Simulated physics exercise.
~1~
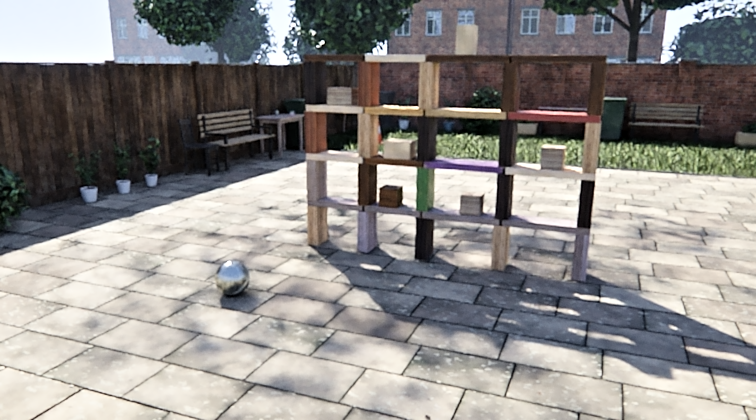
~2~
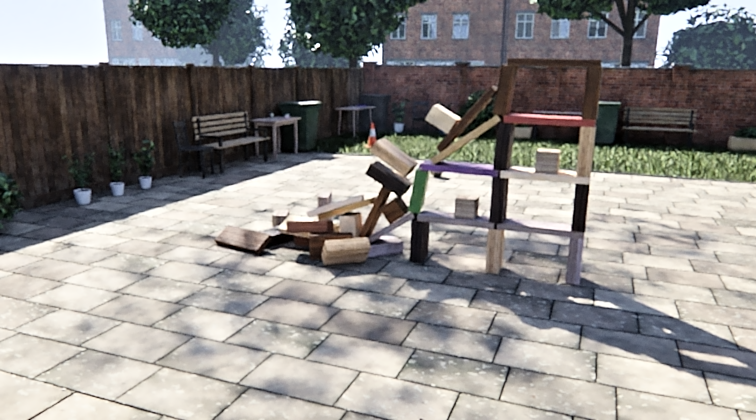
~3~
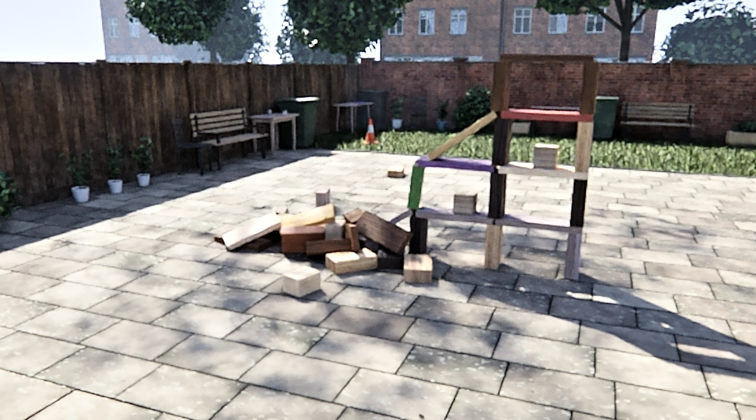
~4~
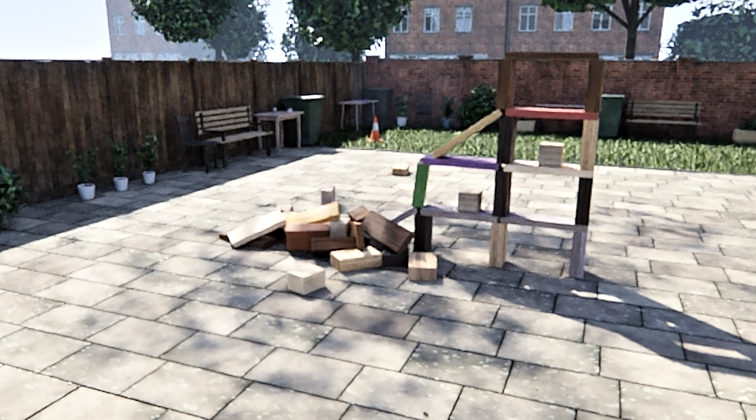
In a paved yard, a shiny steel ball sat near a tall open frame of wooden posts and planks before its left side came crashing down into a heap, while the right side stayed standing with the red and purple planks still up.
